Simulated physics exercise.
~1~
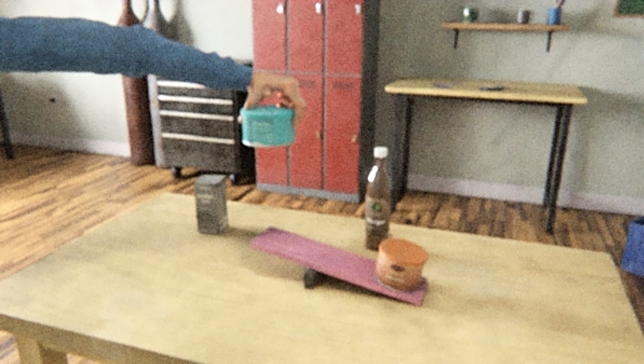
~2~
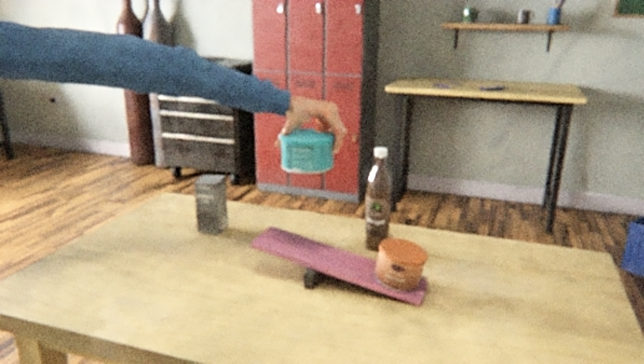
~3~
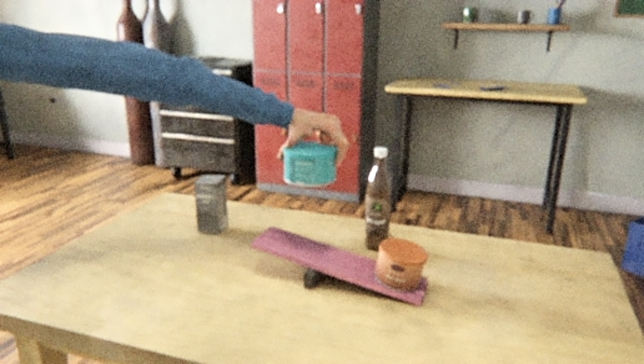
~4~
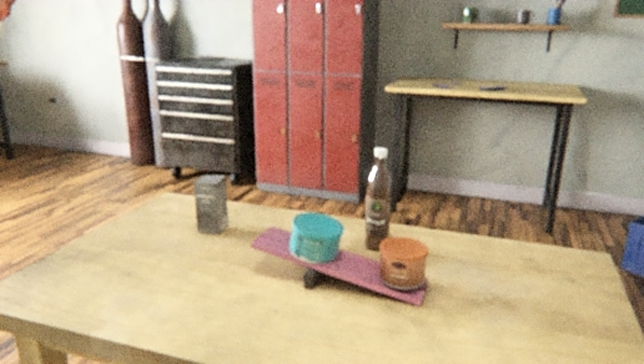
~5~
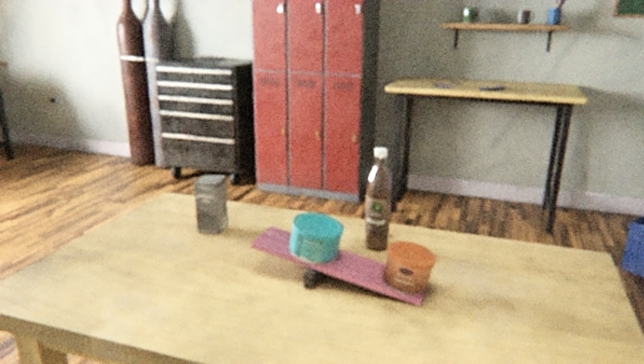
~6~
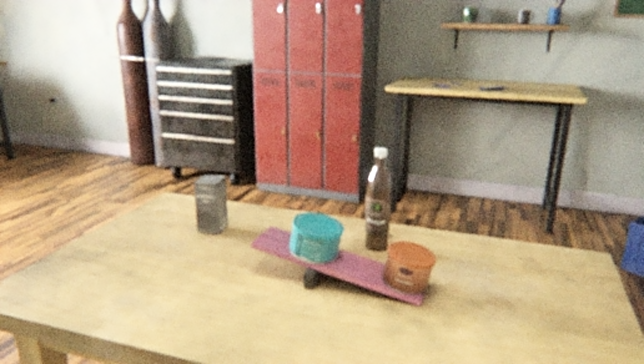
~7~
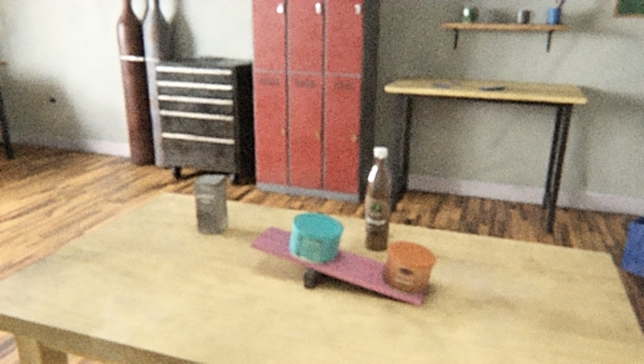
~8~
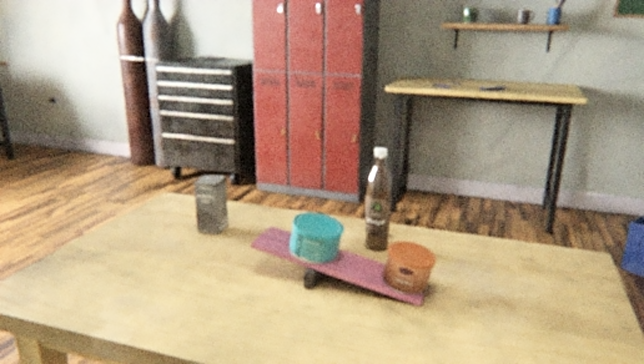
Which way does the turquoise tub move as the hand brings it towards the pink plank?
The turquoise tub moves down until it rests on the plank.
